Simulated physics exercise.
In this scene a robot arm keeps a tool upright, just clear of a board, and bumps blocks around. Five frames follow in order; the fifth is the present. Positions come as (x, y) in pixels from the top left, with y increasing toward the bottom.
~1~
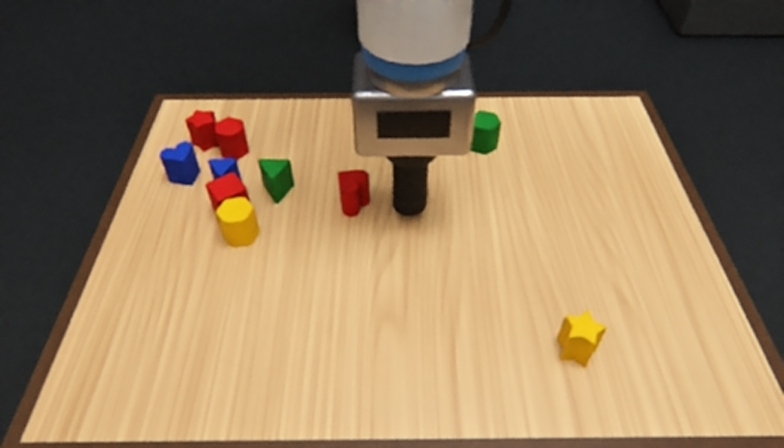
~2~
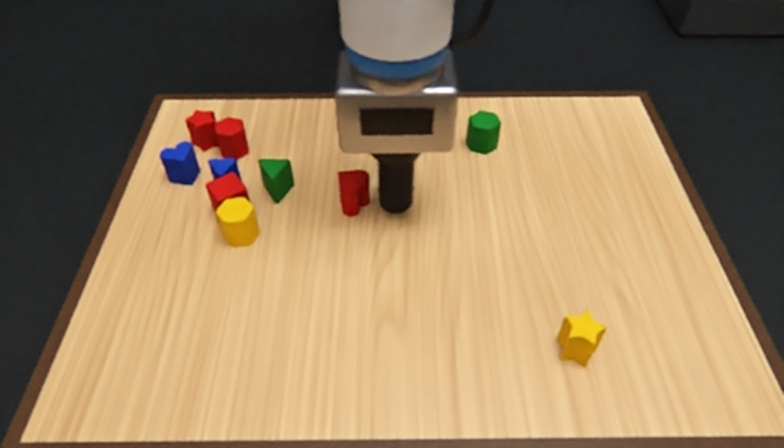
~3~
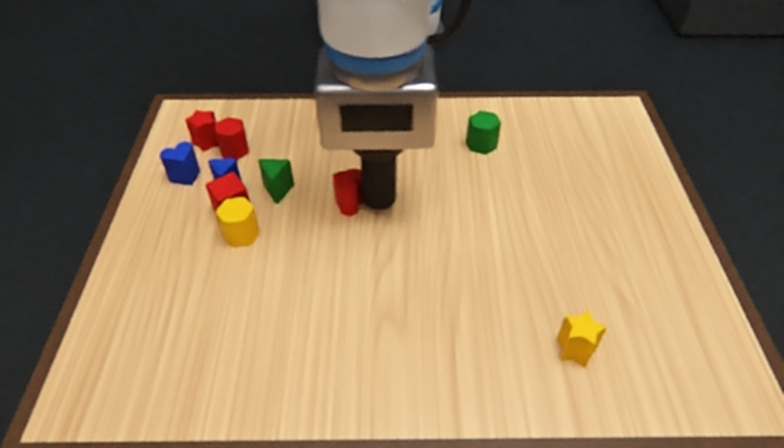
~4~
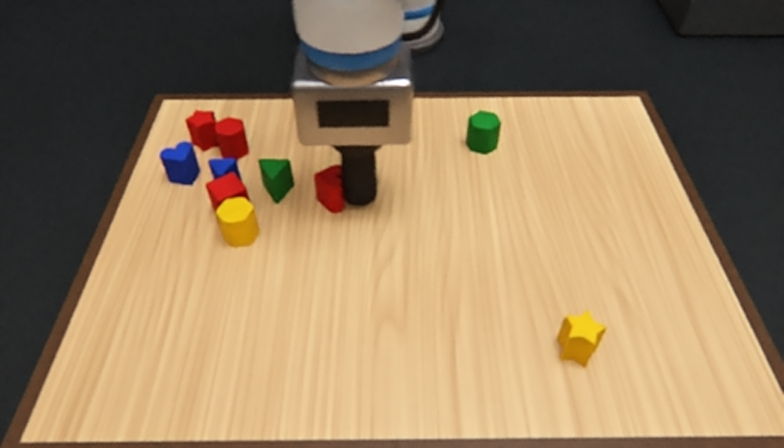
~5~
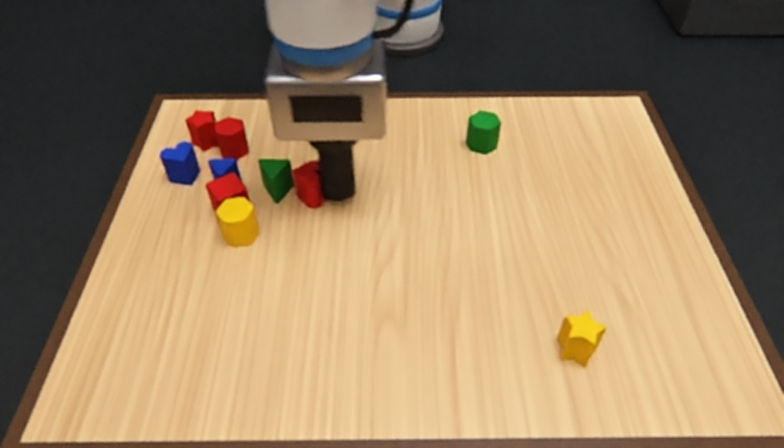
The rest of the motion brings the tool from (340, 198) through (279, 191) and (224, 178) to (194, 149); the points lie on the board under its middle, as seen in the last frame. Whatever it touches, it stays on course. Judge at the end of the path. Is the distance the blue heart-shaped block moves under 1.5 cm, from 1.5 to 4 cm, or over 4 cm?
The largest band: Over 4 cm.
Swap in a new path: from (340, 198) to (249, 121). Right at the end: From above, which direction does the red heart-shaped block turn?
Top view: Counterclockwise.
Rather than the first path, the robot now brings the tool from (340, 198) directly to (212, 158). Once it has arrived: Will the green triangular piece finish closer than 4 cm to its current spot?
No, it doesn't check out.
What follows on the original path. One third of the way, tool at (277, 183); blue triangular piece at (211, 163), turned 35° anticlockwise; green triangular piece at (231, 155), turned 20° clockwise; red heart-shaped block at (246, 165).
Two thirds of the way, tool at (221, 170); blue heart-shaped block at (154, 147); blue triangular piece at (165, 161), turned 70° anticlockwise; green triangular piece at (180, 140), turned 20° clockwise; red heart-shaped block at (189, 153).
At the end, tool at (191, 141); blue heart-shaped block at (136, 145), turned 35° anticlockwise; red star-shaped block at (201, 108), turned 55° clockwise; blue triangular piece at (162, 161), turned 80° anticlockwise; green triangular piece at (154, 129); red heart-shaped block at (167, 144), turned 45° anticlockwise.
